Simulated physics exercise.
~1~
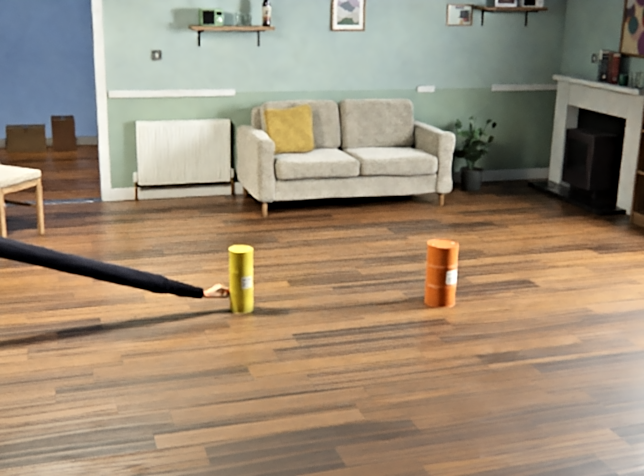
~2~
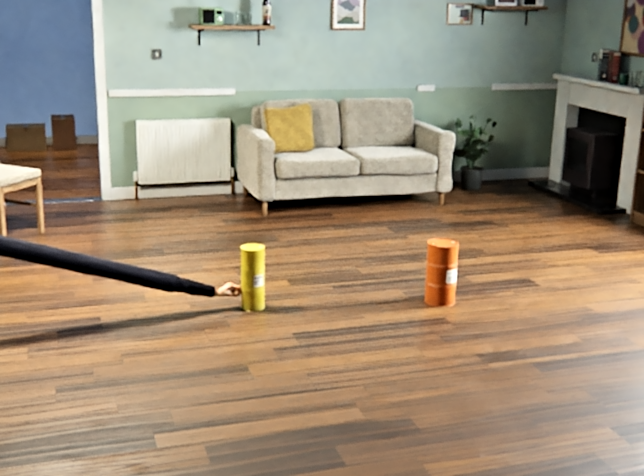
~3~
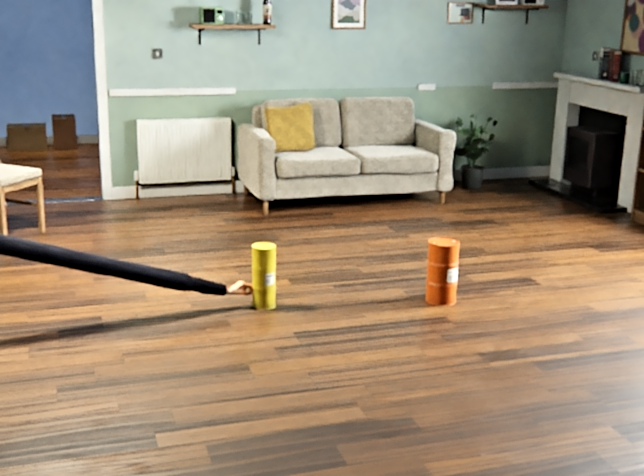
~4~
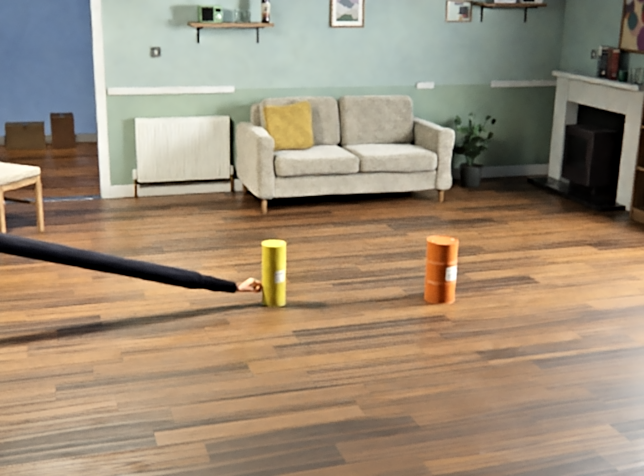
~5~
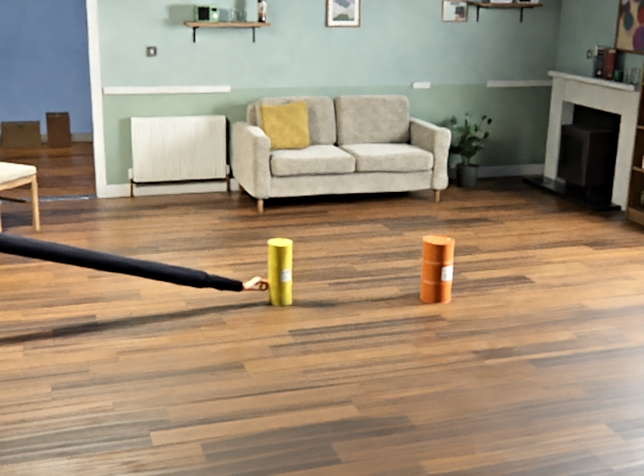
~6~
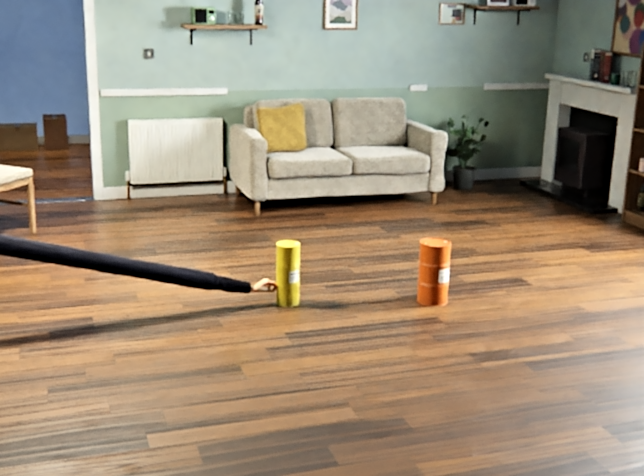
A hand on a long, dark-sleeved arm reached in from the left and slowly pushed a yellow canister to the right across a wooden floor, toward an orange canister that stayed put. The yellow one ended upright, still short of the orange one.
